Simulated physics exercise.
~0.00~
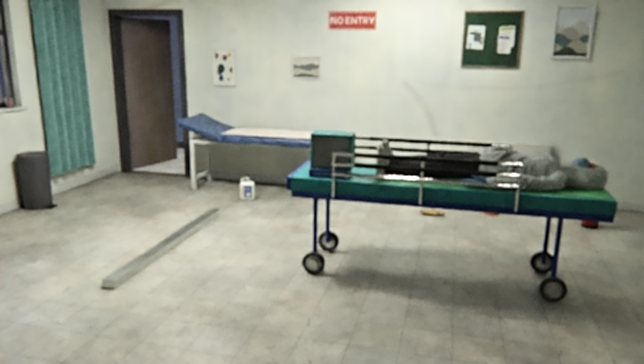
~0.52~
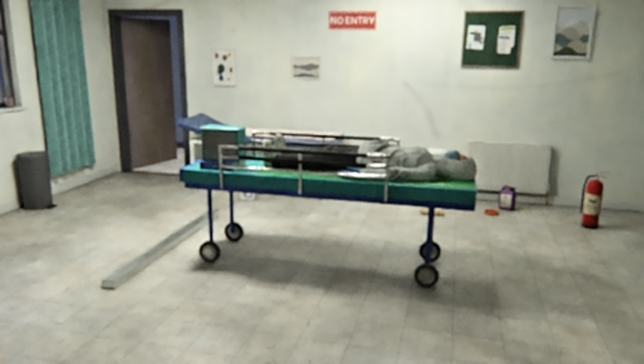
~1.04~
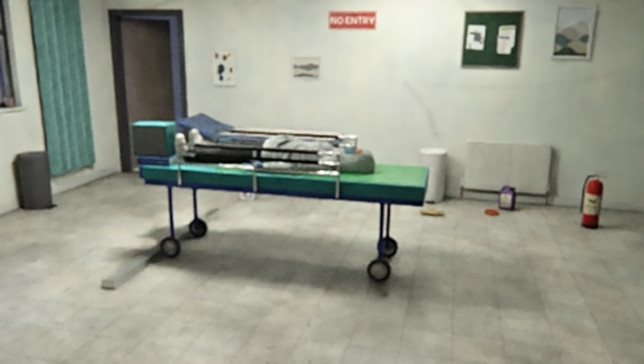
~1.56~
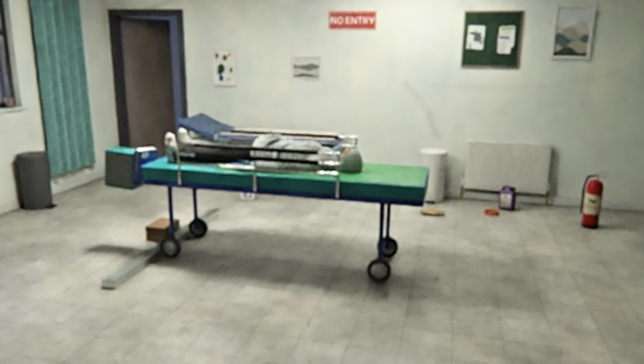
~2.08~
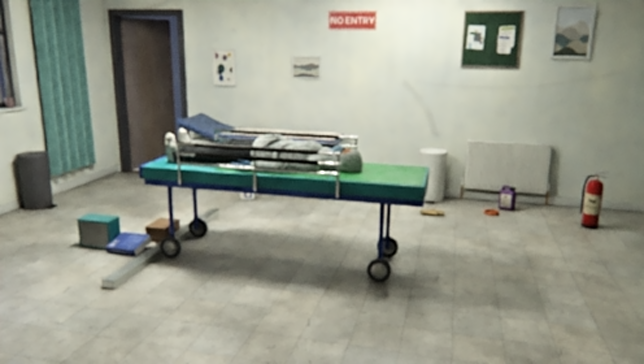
A green-topped trolley with blue legs, carrying a grey figure lying feet first to the left and a teal box at its left end, rolls leftward across a pale-floored clinic room, seen from a still camera. A blue-topped couch stands behind, below a red no entry sign, and a long grey sill lies on the floor at left. The trolley stops abruptly at the sill without tilting, and the figure slides a little towards the left end. The teal box, a blue folder and a brown case drop off that end onto the floor, while the figure stays aboard.
